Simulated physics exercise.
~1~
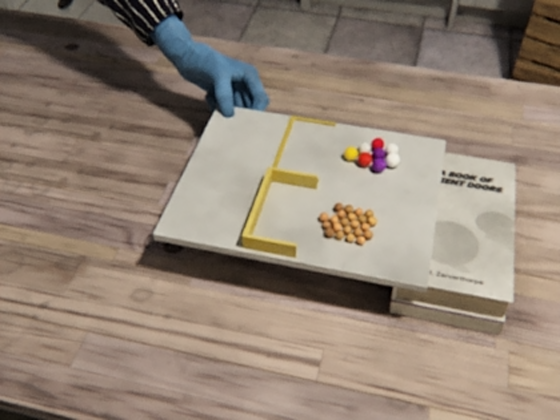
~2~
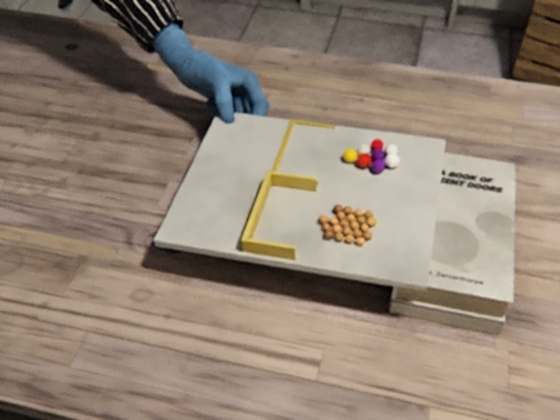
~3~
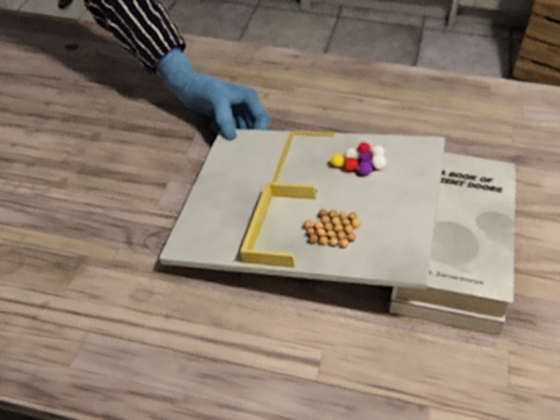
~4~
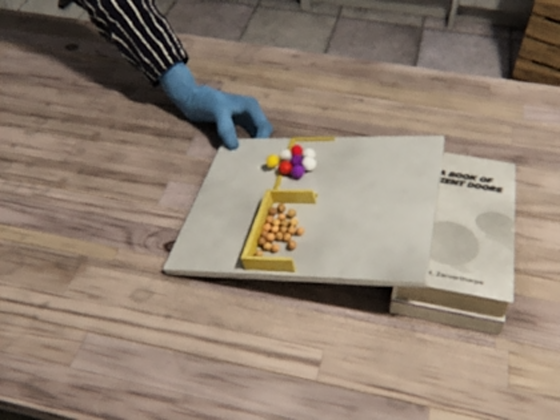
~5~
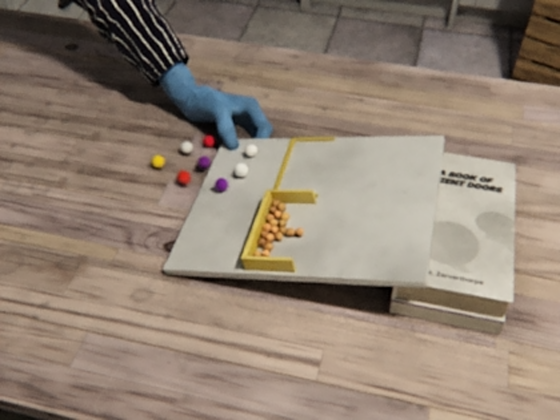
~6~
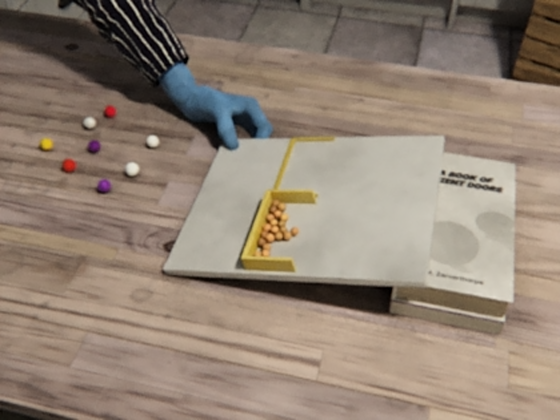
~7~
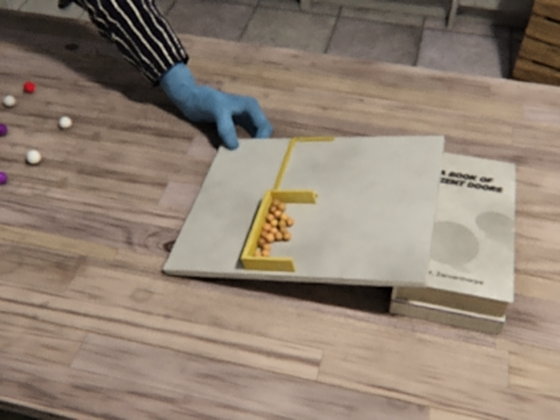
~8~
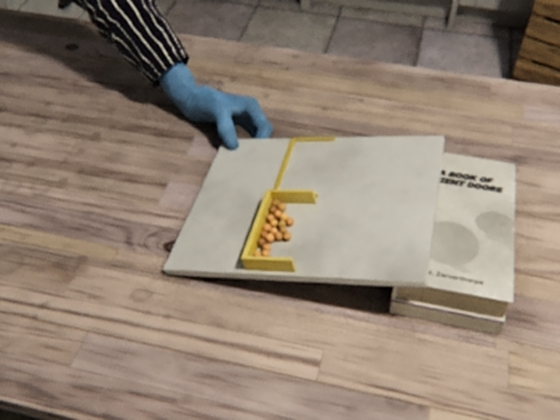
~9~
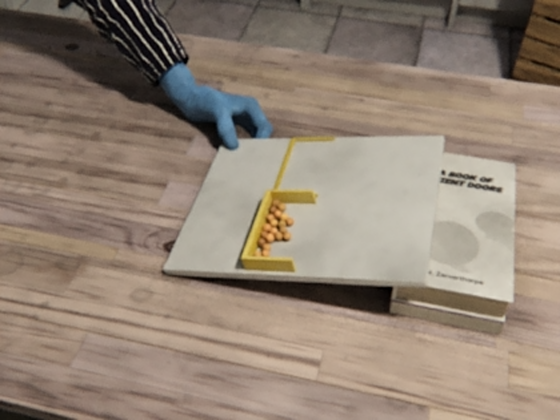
A pale board resting on a book tilts down to the left under a gloved hand, and two groups of small balls roll down it; the orange ones gather behind a yellow bar, while the multicoloured ones roll off across the table and out of view.
